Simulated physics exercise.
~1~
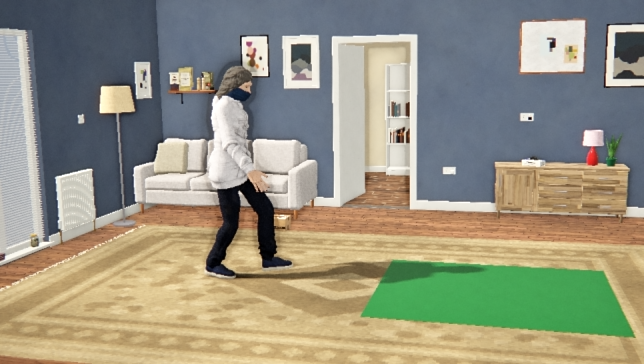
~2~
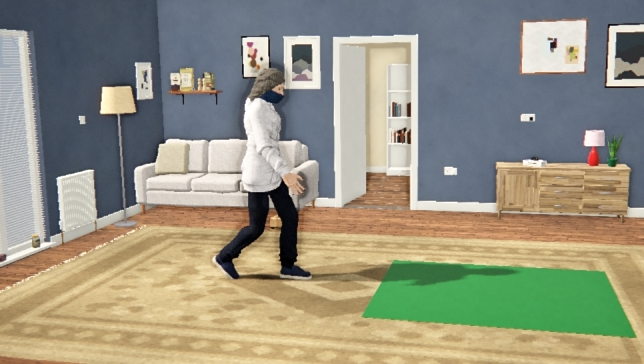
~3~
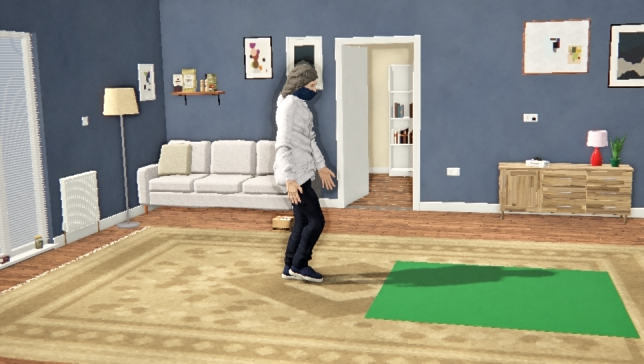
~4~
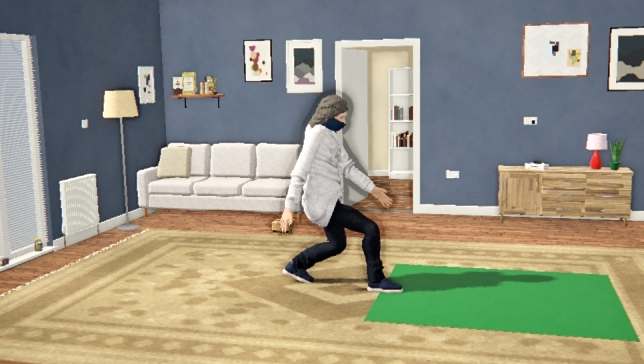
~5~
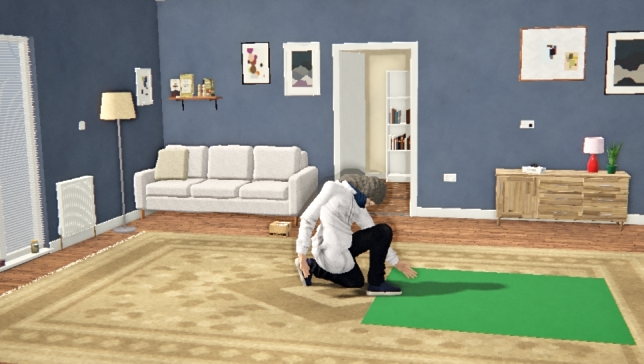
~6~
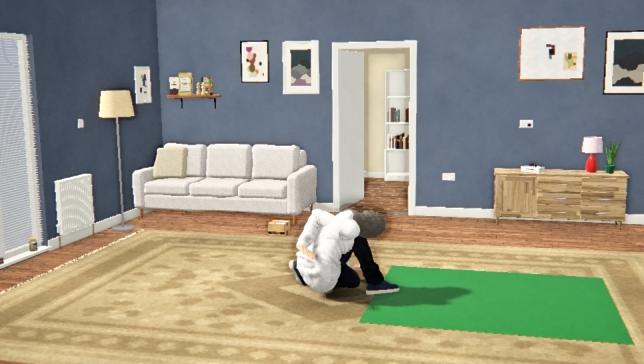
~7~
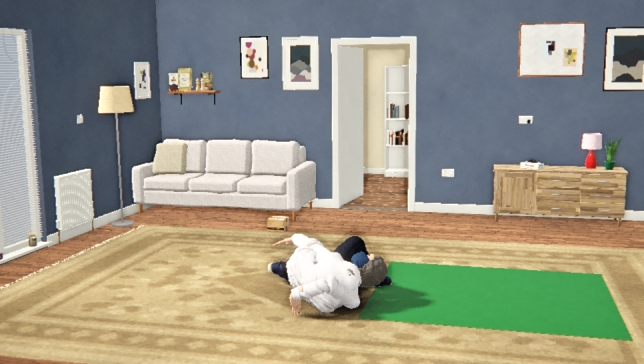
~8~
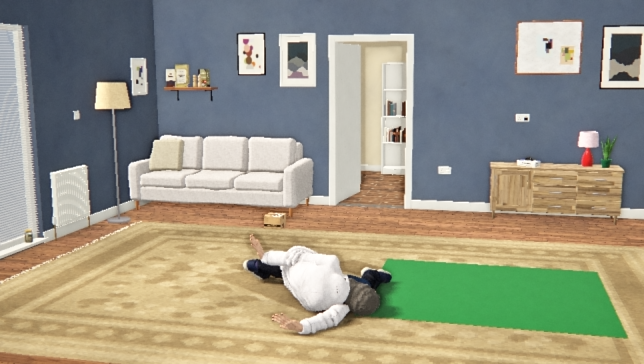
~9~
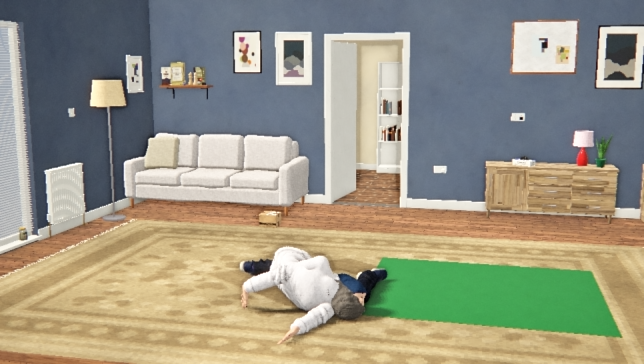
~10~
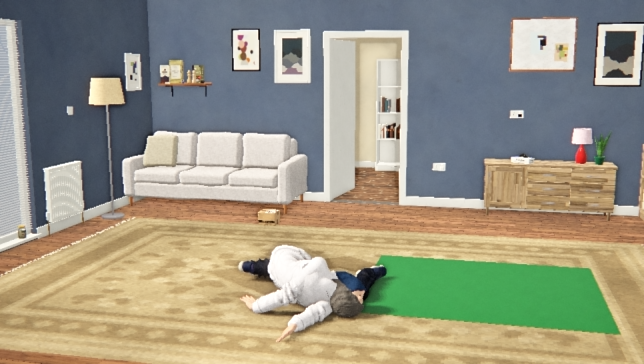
The footage shows a grey-haired person in a white jacket and dark trousers walking right across a patterned rug toward a green mat, then sinking down, folding forward and collapsing, ending slumped on the rug with the chest short of the mat's near edge.
